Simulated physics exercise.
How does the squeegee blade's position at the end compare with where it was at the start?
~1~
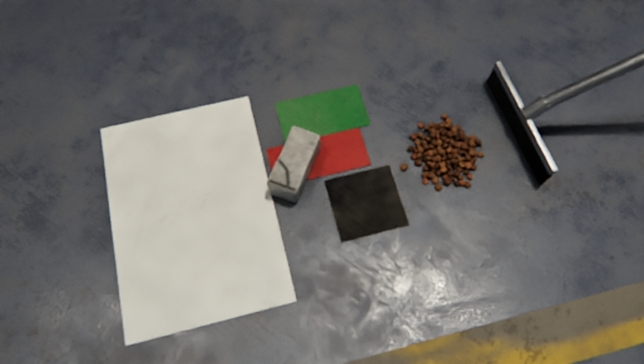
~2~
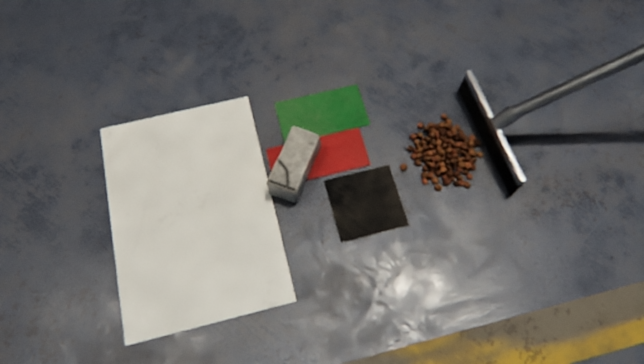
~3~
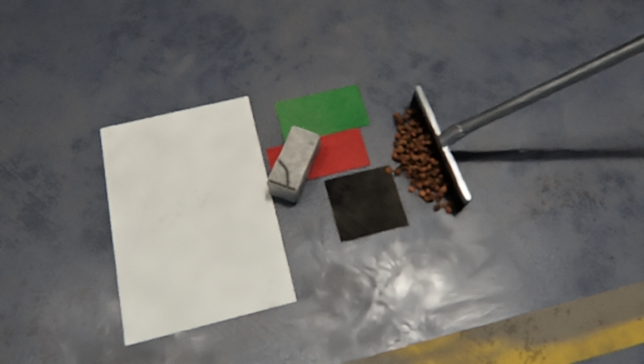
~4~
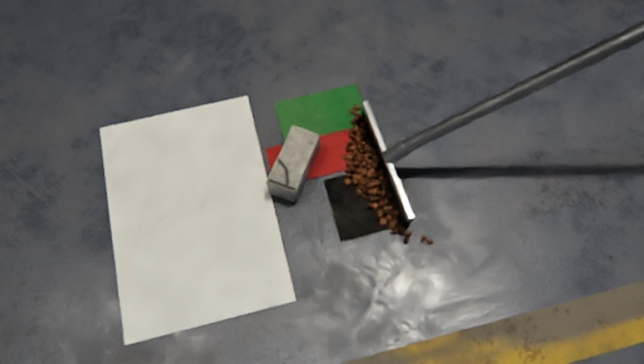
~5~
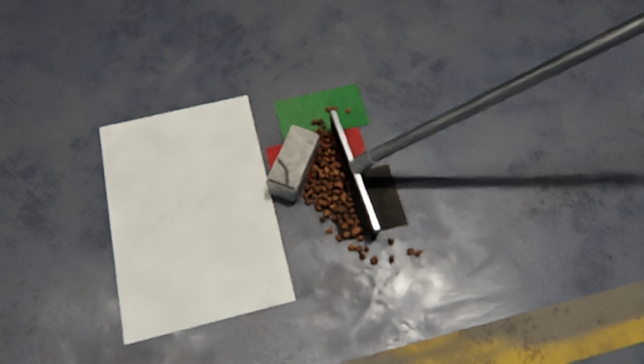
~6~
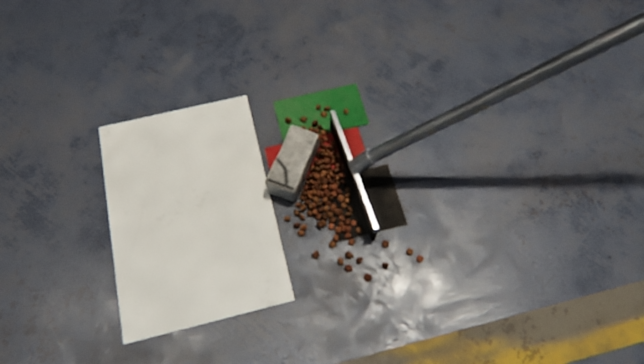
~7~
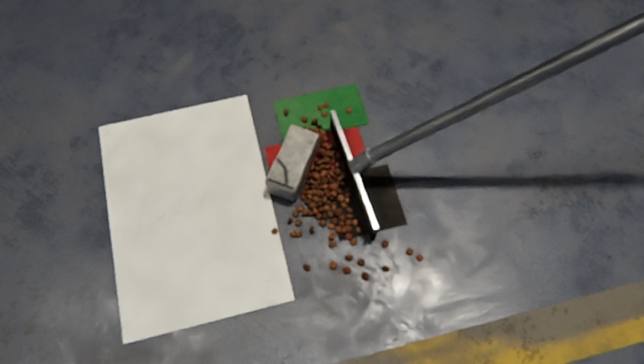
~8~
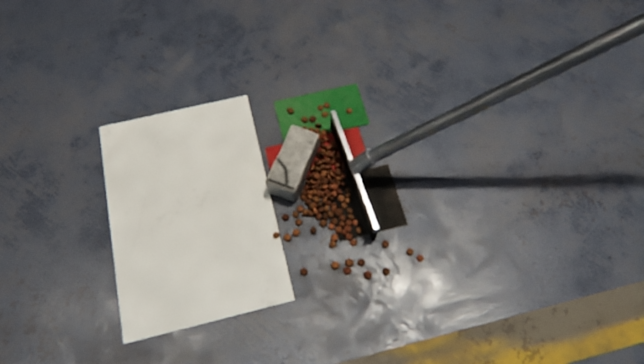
It started out to the right of the brown pile, clear of the sheets, and ended farther left, resting across the coloured sheets just to the right of the grey block.
A squeegee pushed a pile of small brown pieces left across the grey floor and onto the coloured sheets, where they bunched against a fixed block. The blade stopped, some pieces scattered around, and none reached the white sheet.
